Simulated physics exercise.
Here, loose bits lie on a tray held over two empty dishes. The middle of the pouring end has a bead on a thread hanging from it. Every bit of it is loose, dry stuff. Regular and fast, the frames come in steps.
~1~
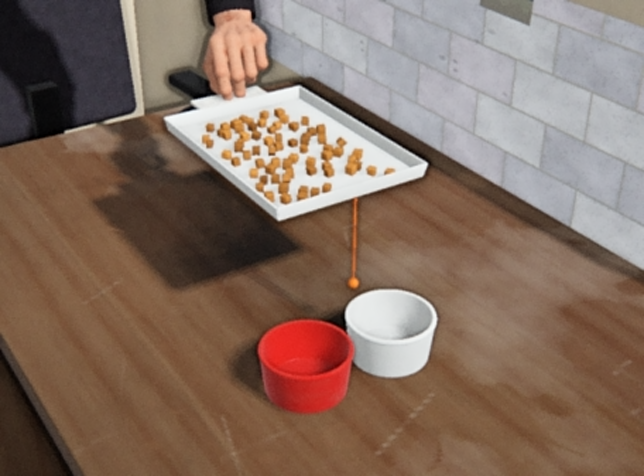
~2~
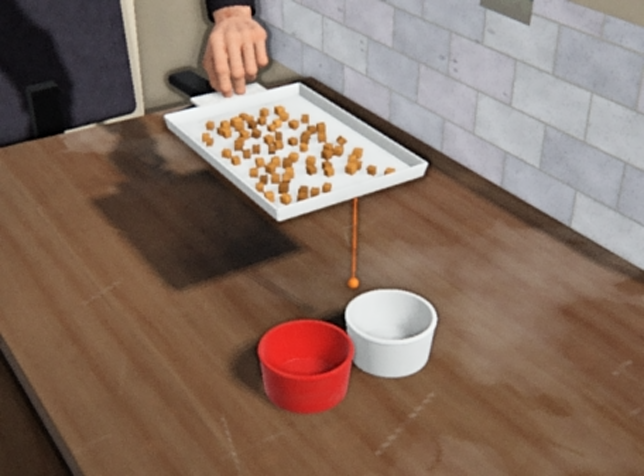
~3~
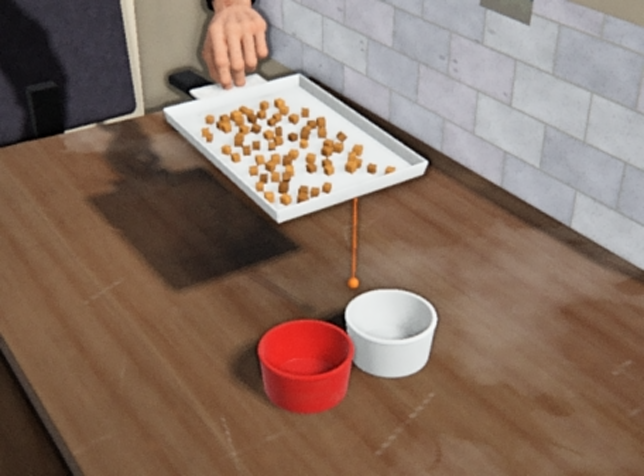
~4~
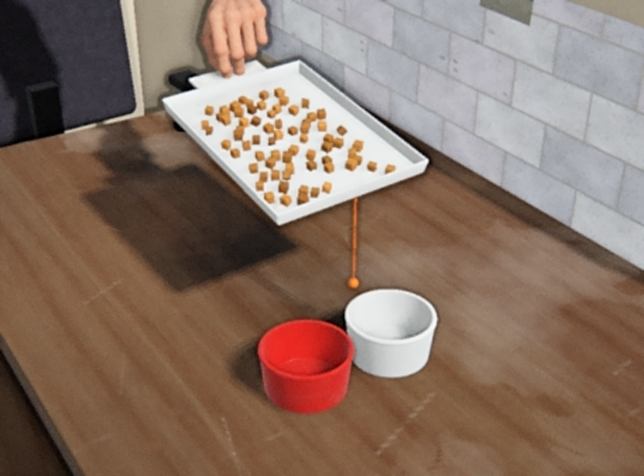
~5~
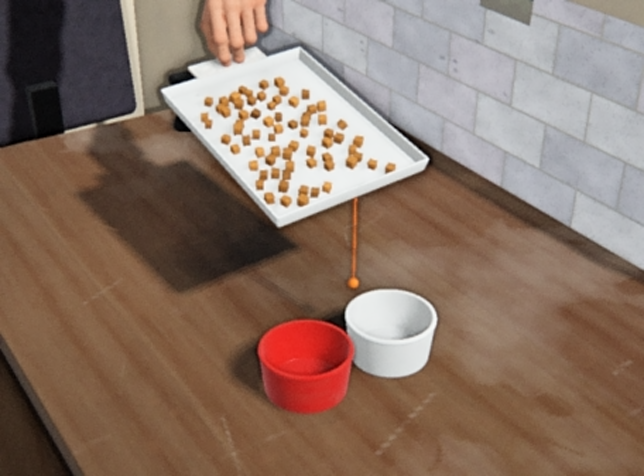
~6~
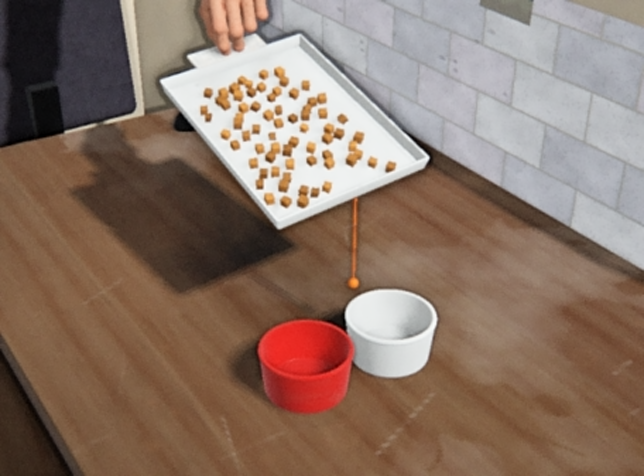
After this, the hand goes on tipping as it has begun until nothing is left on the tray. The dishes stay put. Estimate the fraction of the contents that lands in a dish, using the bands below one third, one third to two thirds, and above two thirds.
The fraction that lands in a dish is one third to two thirds.
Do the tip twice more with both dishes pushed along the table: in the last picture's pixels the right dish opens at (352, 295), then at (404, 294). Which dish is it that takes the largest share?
Tries in order: The one to the left, the one to the left.
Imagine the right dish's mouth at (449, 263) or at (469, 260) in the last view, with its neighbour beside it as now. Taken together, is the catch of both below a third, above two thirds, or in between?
First: Less than a third; second: Less than a third.
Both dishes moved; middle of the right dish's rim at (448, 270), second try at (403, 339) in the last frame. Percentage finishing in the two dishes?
The first position comes out at 0 per cent, the other at 0 per cent.
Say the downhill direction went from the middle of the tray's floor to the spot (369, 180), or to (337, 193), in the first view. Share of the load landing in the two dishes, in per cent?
I'd say roughly 40 percent with the first slope, 70 percent with the other.
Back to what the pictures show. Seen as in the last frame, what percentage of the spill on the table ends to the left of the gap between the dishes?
Looks to be around 90 per cent of the spill.
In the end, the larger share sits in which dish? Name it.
Answer: The leftmost one.
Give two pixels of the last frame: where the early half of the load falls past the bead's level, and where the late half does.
Early-half point (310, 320); late-half point (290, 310).
Soon after the last picture, tray tipped steeply; nearly all on the tray; a small part in the air.
A little later, tray tipped past a quarter turn; about two thirds on the tray; a small part in the left dish; a small part outside both; a small part in the air.
Later still, tray tipped past a quarter turn; about half in the left dish; a small part in the right dish; about half outside both.
At rest, tray tipped past a quarter turn; about half in the left dish; a small part in the right dish; about half outside both.
